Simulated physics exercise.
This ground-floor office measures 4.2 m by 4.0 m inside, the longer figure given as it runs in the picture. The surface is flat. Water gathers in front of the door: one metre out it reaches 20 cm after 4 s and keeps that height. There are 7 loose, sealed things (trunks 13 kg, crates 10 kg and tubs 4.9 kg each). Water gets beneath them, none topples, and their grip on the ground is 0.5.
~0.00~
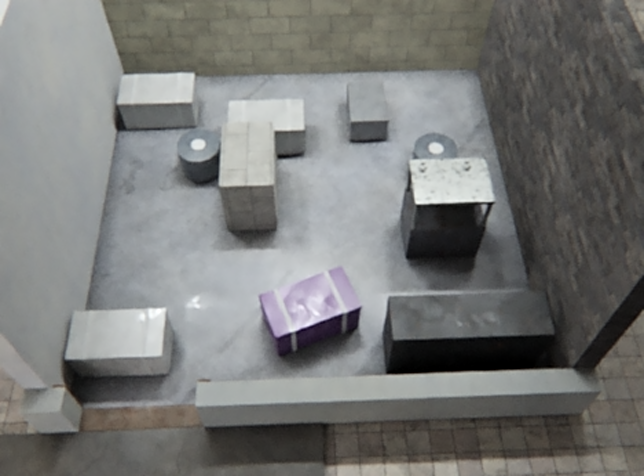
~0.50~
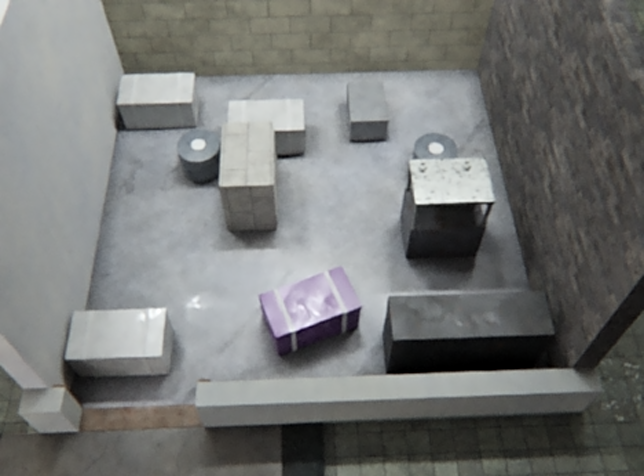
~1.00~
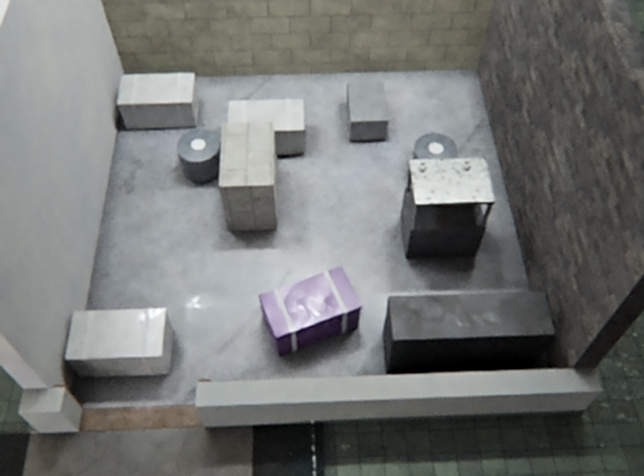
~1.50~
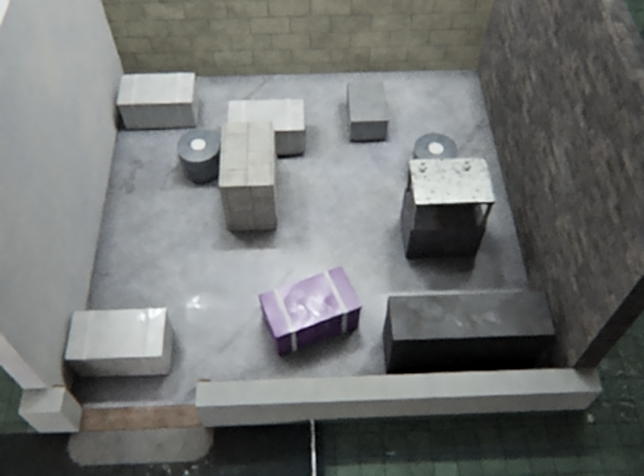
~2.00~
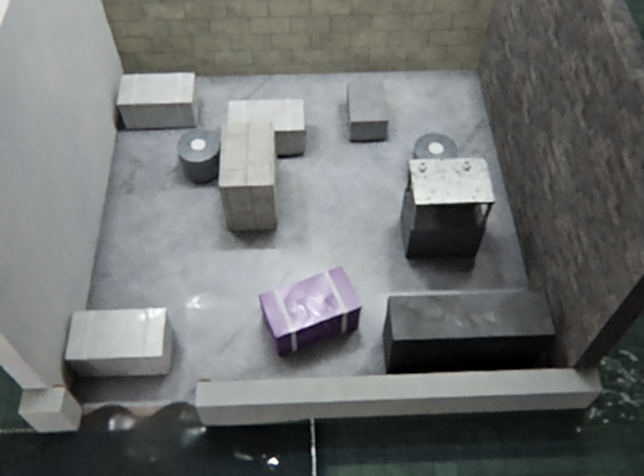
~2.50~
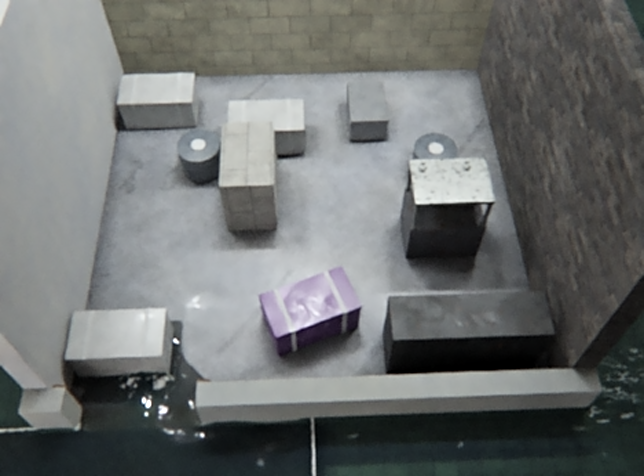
Dark water spreading across the paving outside a walled office and entering through the doorway gap, while crates and purple trunk stay still.
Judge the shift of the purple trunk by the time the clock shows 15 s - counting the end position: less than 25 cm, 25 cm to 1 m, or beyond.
The purple trunk slides a little.
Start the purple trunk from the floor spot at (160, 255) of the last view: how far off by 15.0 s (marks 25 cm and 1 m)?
It gets carried off.
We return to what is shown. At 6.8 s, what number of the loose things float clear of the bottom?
I count 3.
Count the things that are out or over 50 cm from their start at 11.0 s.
I count 5.
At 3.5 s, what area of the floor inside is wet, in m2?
Some 2.0 m2.
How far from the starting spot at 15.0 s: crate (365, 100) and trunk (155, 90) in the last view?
In that order: 140 cm, 300 cm.
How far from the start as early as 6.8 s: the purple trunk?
Roughly 0 cm by then.
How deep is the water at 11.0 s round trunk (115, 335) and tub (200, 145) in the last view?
Roughly 6 and 9 cm.
After 3.5 s the purple trunk is near (310, 301), 0.0 m from its start, aground; 0 afloat.
After 6.8 s the purple trunk is near (310, 301), 0.0 m from its start, aground; 3 afloat.
After 11.0 s the purple trunk is near (310, 301), 0.0 m from its start, aground; 6 afloat.
After 15.0 s the purple trunk is near (255, 311), 0.5 m from its start, afloat; 7 afloat.
